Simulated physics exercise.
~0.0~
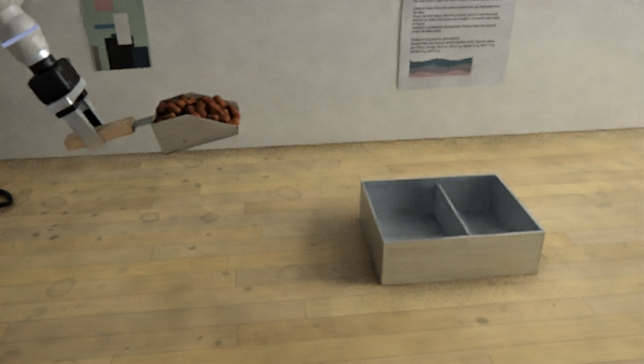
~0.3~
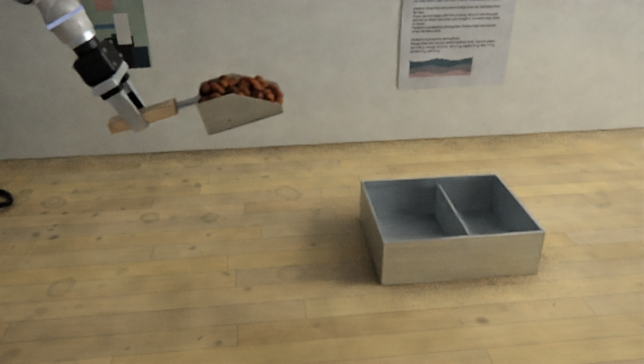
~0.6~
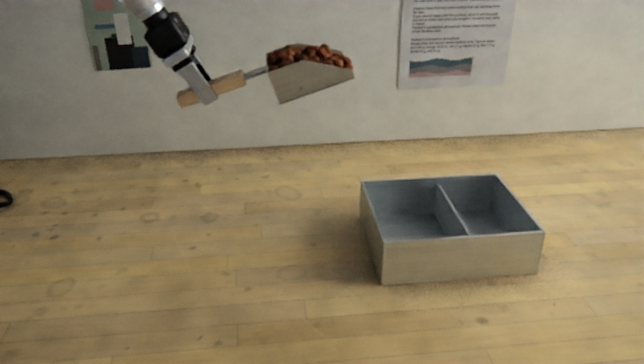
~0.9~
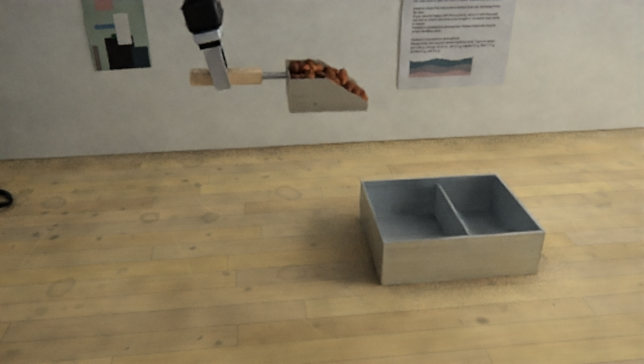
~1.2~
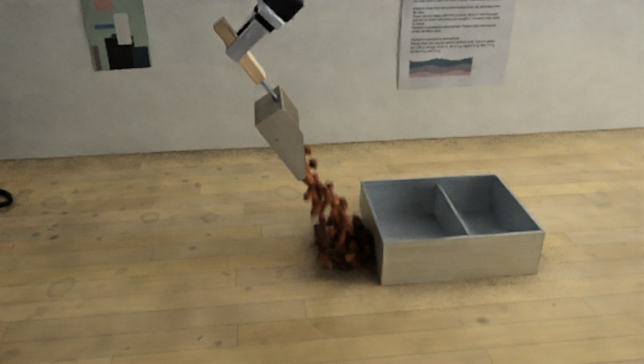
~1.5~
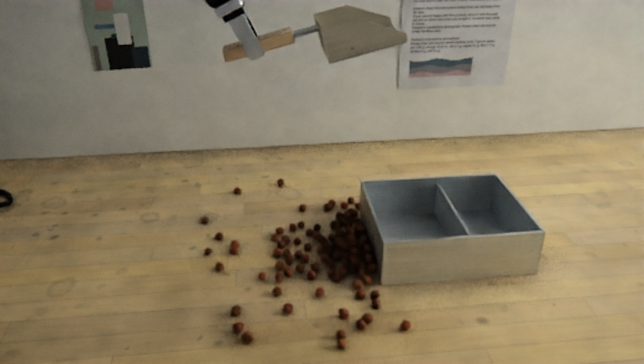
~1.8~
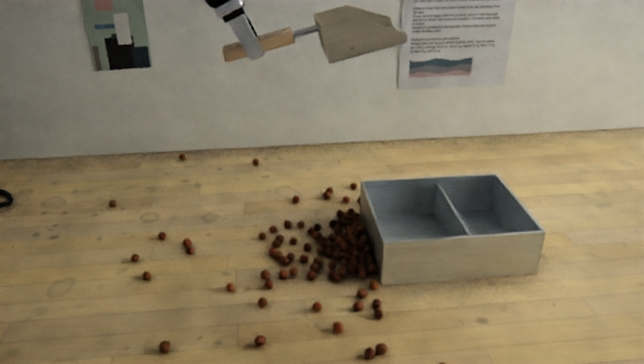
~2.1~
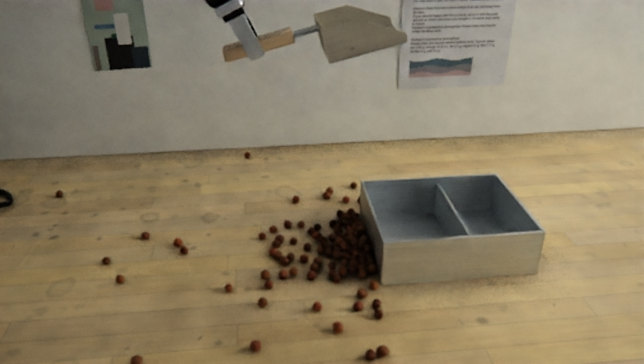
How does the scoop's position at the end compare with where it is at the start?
The scoop starts near the upper left, in front of the bare wall below the colourful picture. By the end it is farther right and higher up, with its tip by the left edge of the white poster.
In a room with a pale wall and a light wooden plank surface, seen from the front and slightly above, a robot arm at upper left grips a grey scoop by its wooden handle. The scoop is heaped with reddish-brown nuts, and an open grey box with two compartments sits to the right. The arm carries the scoop rightward, then tips it steeply before it reaches the box. The nuts pour down beside the box's left side, pile against it and scatter, some rolling away leftward. The arm lifts the emptied scoop and holds still, leaving both compartments empty.
